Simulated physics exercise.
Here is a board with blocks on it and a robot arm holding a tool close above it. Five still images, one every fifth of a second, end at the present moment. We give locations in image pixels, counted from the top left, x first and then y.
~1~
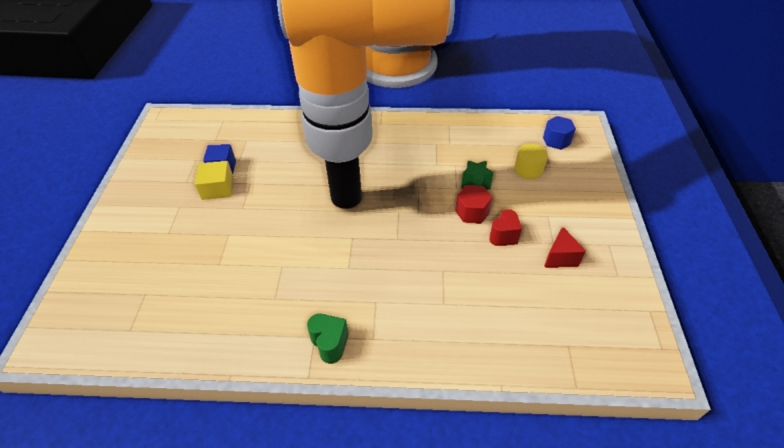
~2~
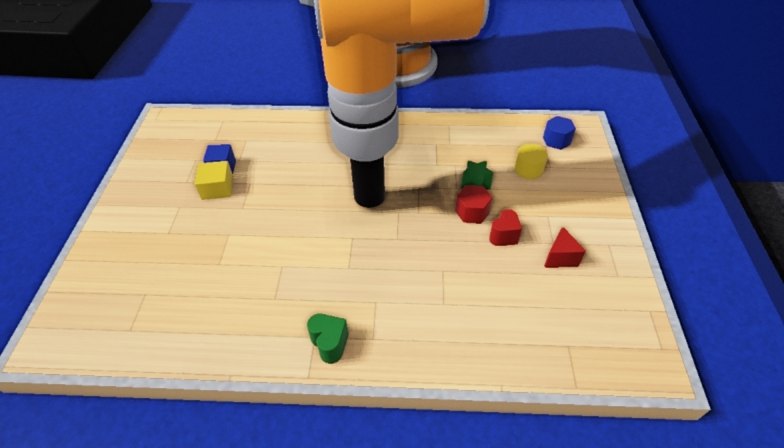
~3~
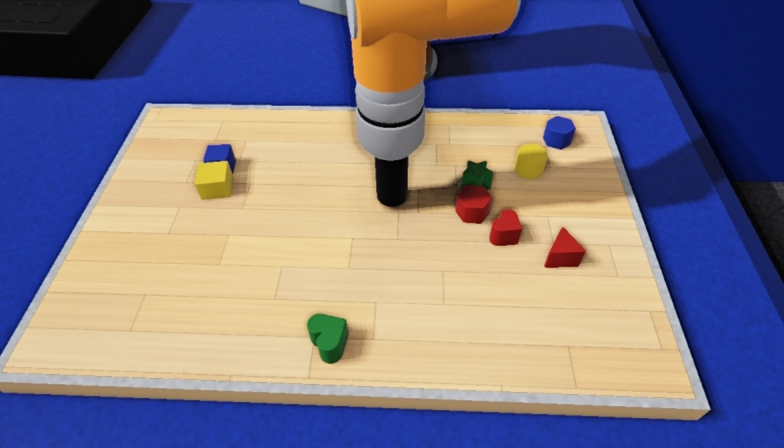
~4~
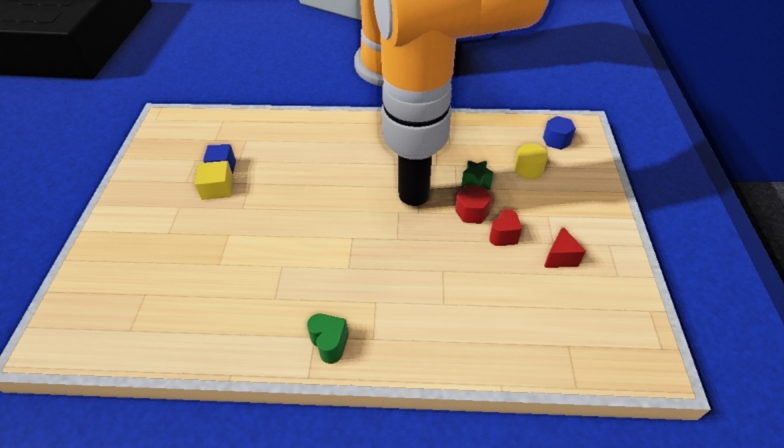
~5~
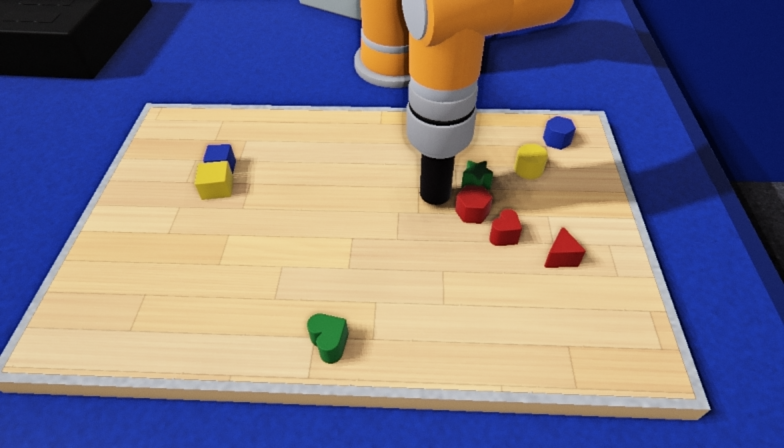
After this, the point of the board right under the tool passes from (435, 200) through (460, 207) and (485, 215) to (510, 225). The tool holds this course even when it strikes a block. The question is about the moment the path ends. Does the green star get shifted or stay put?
By then it is still where it was.
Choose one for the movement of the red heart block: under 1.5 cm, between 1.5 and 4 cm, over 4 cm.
It is going to finish 1.5 to 4 cm from where it is now.
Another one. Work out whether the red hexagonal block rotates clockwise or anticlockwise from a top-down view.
Viewed from above: Anti-clockwise.
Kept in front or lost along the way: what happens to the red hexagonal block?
Most likely the red hexagonal block stays ahead.
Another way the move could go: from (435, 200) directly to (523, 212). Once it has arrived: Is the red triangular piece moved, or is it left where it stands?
Put simply, it stays right there.
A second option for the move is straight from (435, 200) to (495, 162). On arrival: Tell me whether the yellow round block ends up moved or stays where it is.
That block is shifted.
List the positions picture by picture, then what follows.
In the first frame, tool tip at (347, 198); block tops, red hexagonal block at (475, 196); green star at (478, 169); red heart block at (508, 221).
In the second frame, tool at (370, 197); blocks unchanged.
In the third frame, tool at (392, 196); blocks unchanged.
In the fourth frame, tool at (414, 195); blocks unchanged.
In the fifth frame, tool at (435, 194); red hexagonal block at (475, 196); green star at (478, 169); red heart block at (508, 221).
On the path given first. One third of the way, tool at (461, 201); red hexagonal block at (493, 200).
Two thirds of the way, tool at (486, 209); red hexagonal block at (520, 208), turned 10° anticlockwise; red heart block at (520, 229), turned 50° clockwise.
At the end, tool at (511, 220); red hexagonal block at (547, 216), turned 20° anticlockwise; green star in place; red heart block at (528, 234), turned 90° clockwise.
